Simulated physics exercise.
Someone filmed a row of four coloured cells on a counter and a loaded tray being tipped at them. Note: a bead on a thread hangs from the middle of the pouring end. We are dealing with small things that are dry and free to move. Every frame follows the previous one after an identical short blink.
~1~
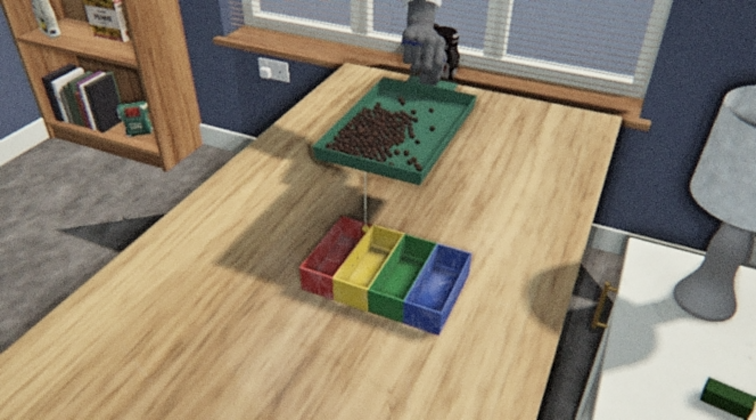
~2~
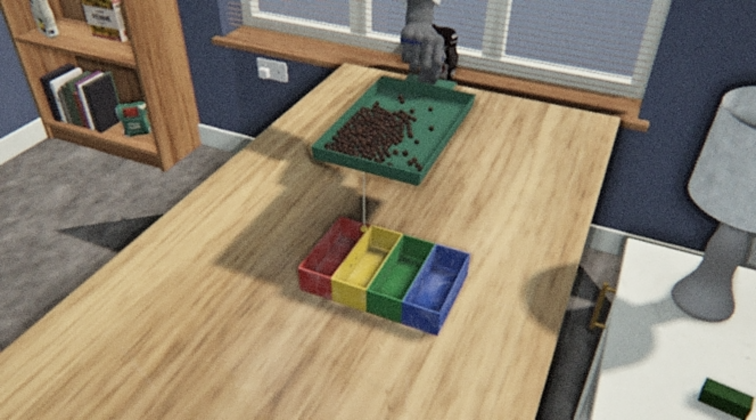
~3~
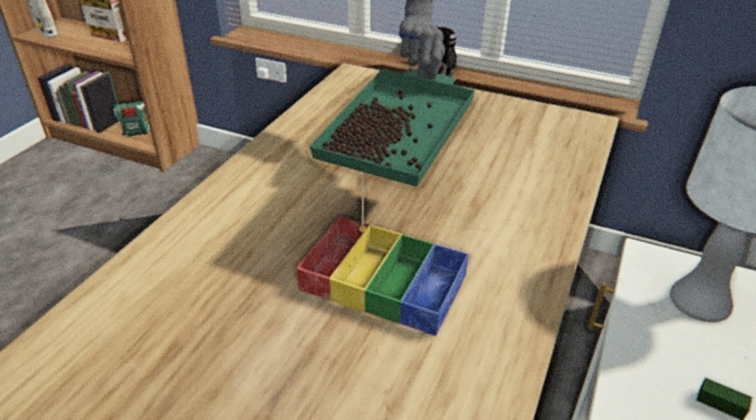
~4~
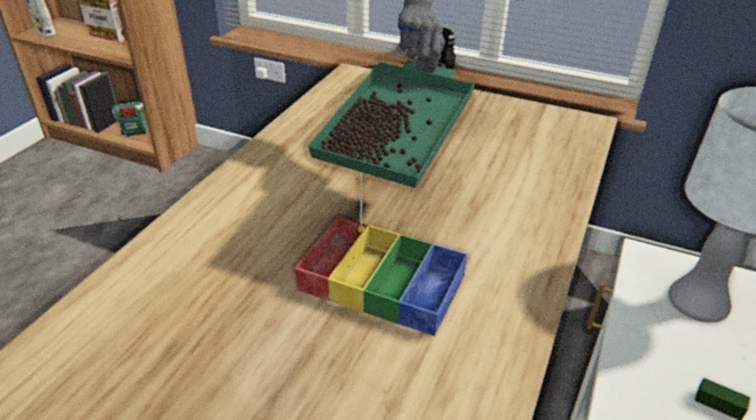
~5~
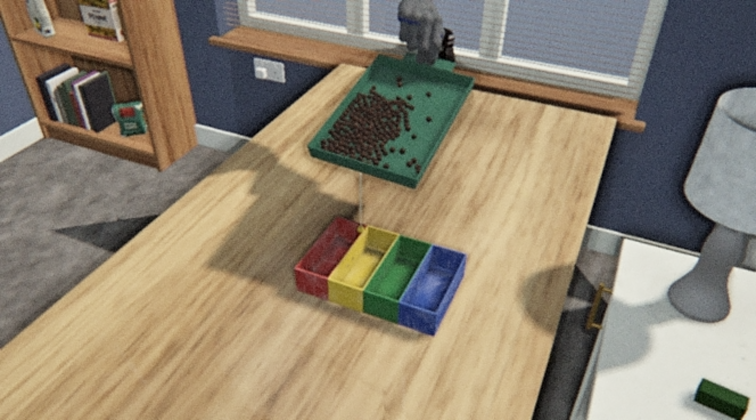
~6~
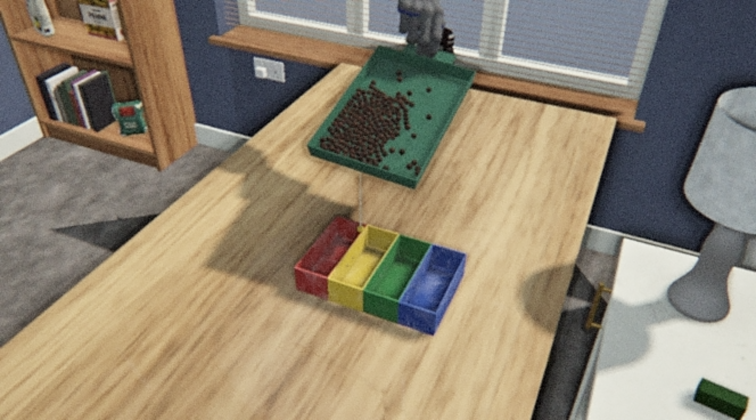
Gray hand gradually tilting a green tray of small brown balls above red, yellow, green and blue cells on a wooden table.
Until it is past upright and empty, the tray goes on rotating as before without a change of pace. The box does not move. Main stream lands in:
Green.
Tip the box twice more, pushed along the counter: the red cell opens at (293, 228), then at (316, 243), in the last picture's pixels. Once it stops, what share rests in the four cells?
In order: 60 per cent and 90 per cent.
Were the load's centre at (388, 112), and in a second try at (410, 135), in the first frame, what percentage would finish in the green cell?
You'd get near 60 percent first and near 60 percent next.
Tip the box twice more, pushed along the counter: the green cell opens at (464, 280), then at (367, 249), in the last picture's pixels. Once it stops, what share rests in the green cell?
0% for the first placement, 20% for the second.
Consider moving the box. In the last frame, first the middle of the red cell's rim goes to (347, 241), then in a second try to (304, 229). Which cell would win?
So the first one goes to the green cell and the second to that blue cell.
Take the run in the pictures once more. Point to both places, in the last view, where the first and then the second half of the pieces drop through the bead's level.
The opening part goes through (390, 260); what follows goes through (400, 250).
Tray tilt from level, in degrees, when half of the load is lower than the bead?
At some 100 degrees.
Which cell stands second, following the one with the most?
The answer would be the yellow one.
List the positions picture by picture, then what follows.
The first frame shows corners of the pouring end near (315, 145) and (420, 172), level; middle of the load near (369, 136), chocolate balls; bead on its thread near (366, 229); red cell near (317, 281); yellow cell near (351, 293); green cell near (386, 304); blue cell near (422, 316).
The second frame shows corners of the pouring end near (314, 146) and (419, 173), level; middle of the load near (368, 136).
The third frame shows corners of the pouring end near (312, 145) and (418, 174), tipped barely, lowest at the right corner; middle of the load near (373, 133).
The fourth frame shows corners of the pouring end near (311, 145) and (416, 176), tipped a little, lowest at the right corner; middle of the load near (372, 130).
The fifth frame shows corners of the pouring end near (310, 145) and (416, 177), tipped a little, lowest at the right corner; middle of the load near (371, 127).
The sixth frame shows corners of the pouring end near (309, 144) and (415, 179), tipped a little, lowest at the right corner; middle of the load near (364, 127), near a quarter on the move; red cell near (312, 282); yellow cell near (346, 293); green cell near (380, 304); blue cell near (417, 317).
Shortly afterwards, tray tipped steeply; all but a few on the tray; only a few in the green cell; only a few falling or outside the box.
Next, tray tipped right over; near a quarter on the tray; near a third in the green cell; near a quarter in the yellow cell; a little in the blue cell; only a few in the red cell; near a quarter falling or outside the box.
Some moments later, tray tipped past a quarter turn; near two thirds in the green cell; near a quarter in the yellow cell; a little in the blue cell; only a few in the red cell; a little falling or outside the box.
In the end, tray tipped past a quarter turn; near two thirds in the green cell; near a quarter in the yellow cell; a little in the blue cell; only a few in the red cell; a little outside the box.
